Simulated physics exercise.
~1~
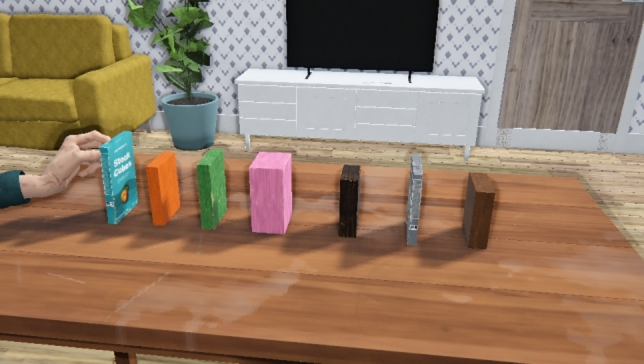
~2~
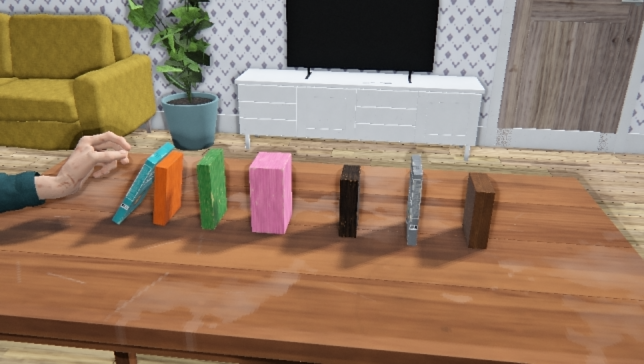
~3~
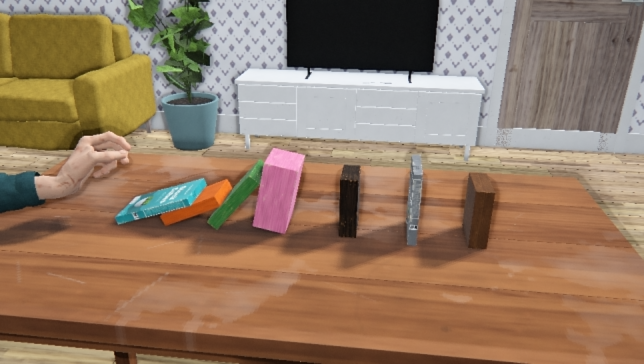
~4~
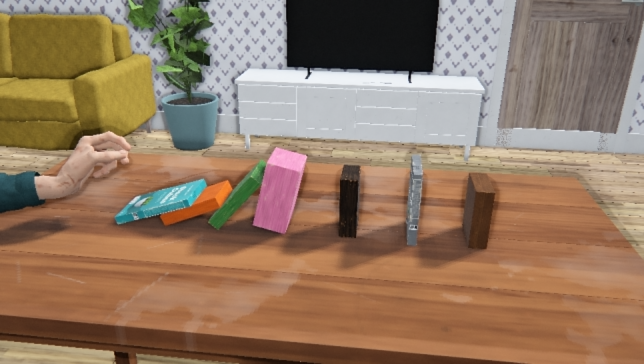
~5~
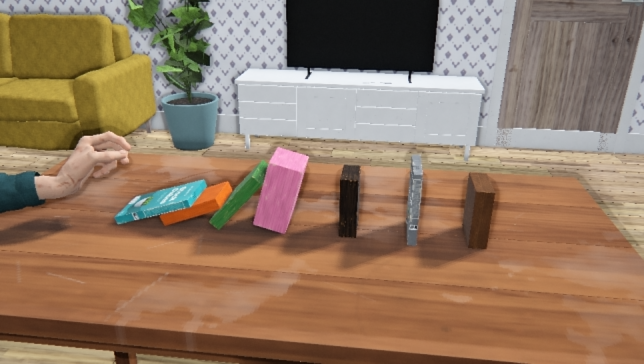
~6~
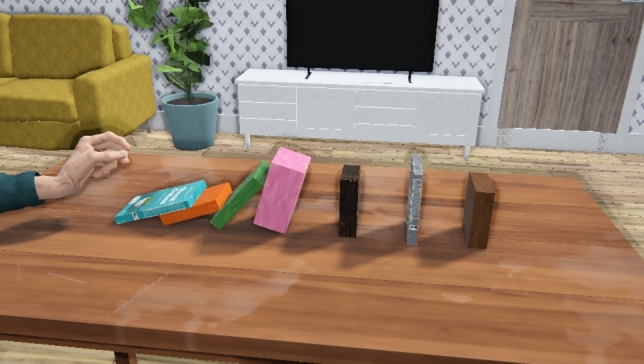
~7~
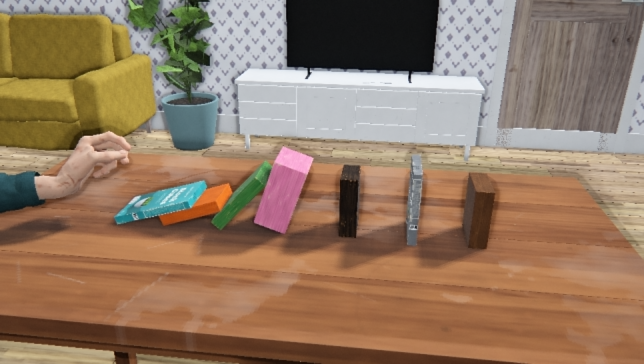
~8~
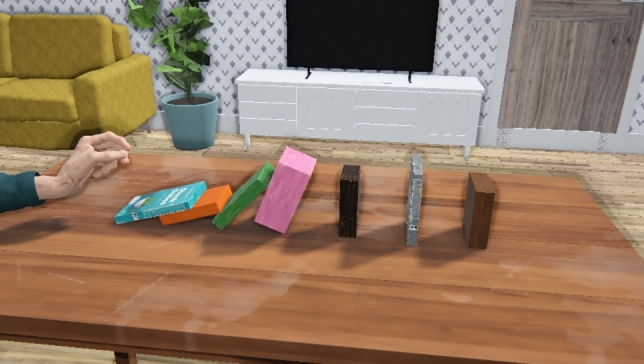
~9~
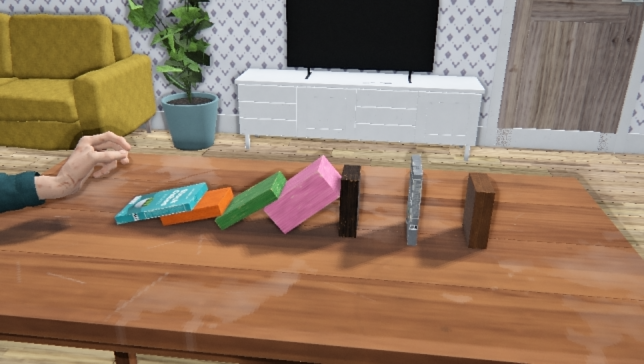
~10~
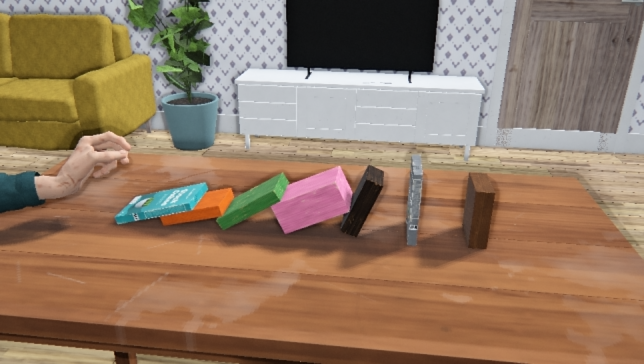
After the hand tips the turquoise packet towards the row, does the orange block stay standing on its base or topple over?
The orange block topples over to the right after the turquoise packet falls against it.
